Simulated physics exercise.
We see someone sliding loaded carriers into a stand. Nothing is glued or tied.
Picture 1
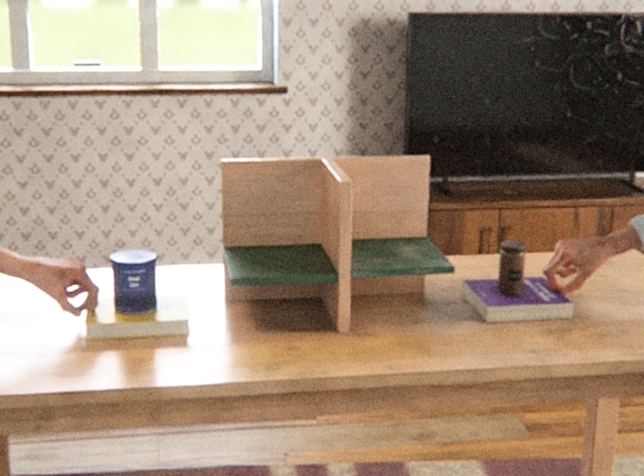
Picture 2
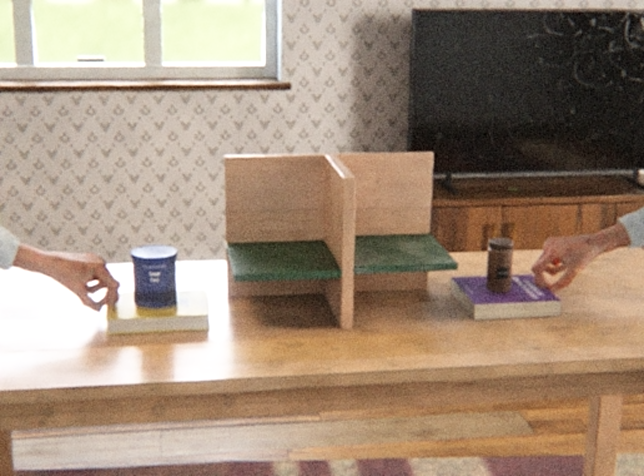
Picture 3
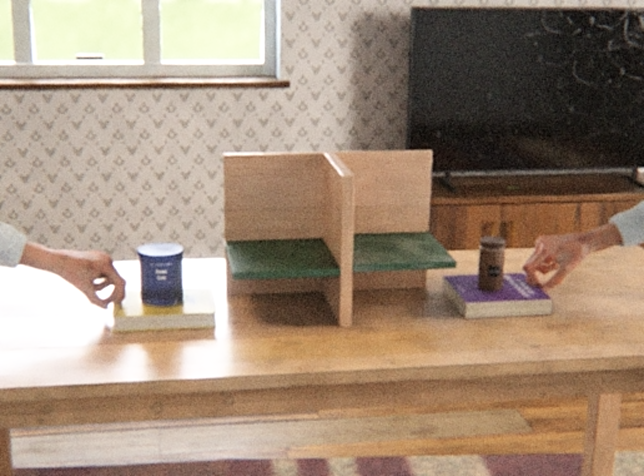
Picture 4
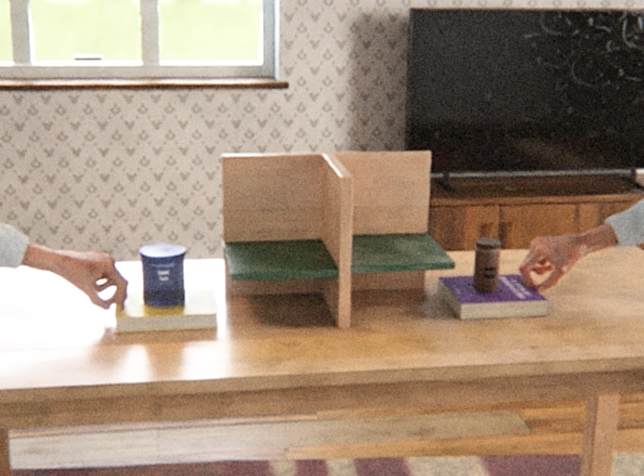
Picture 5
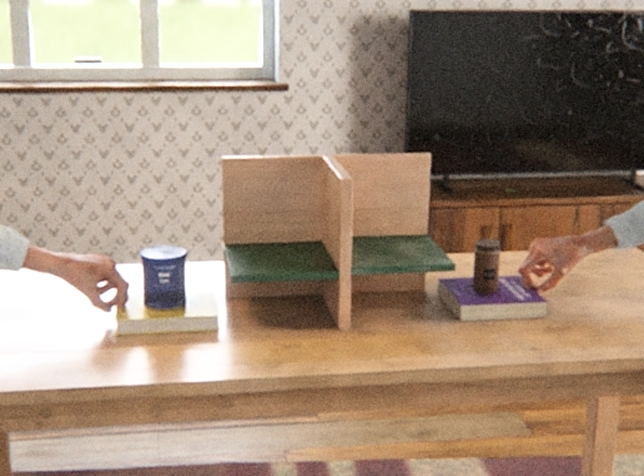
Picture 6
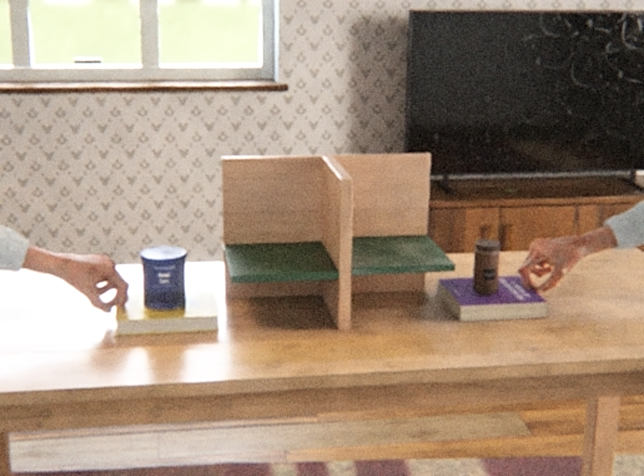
In the video, two hands slide a yellow book carrying a blue pot and a purple book carrying a brown shaker a short way inward from opposite sides of a wooden stand with green shelves, then stay nearly still.
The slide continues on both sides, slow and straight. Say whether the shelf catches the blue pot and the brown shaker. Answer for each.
In the end the blue pot strikes the shelf, the brown shaker strikes the shelf.
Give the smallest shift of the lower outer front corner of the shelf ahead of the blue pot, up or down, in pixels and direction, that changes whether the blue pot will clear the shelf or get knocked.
Roughly 16 pixels up.
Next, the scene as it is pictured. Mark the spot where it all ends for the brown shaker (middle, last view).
Roughly at (429, 281).
Then, 1.04 s on from there, blue pot riding along near (205, 277); brown shaker turned 39° from its first pose near (449, 266).
Then, 2.06 s on from there, blue pot turned 22° from its first pose near (207, 278); brown shaker on its side near (430, 281).
In the end, the blue pot gets scraped off its spot, near (174, 298); the brown shaker gets scraped off its spot, near (430, 281).
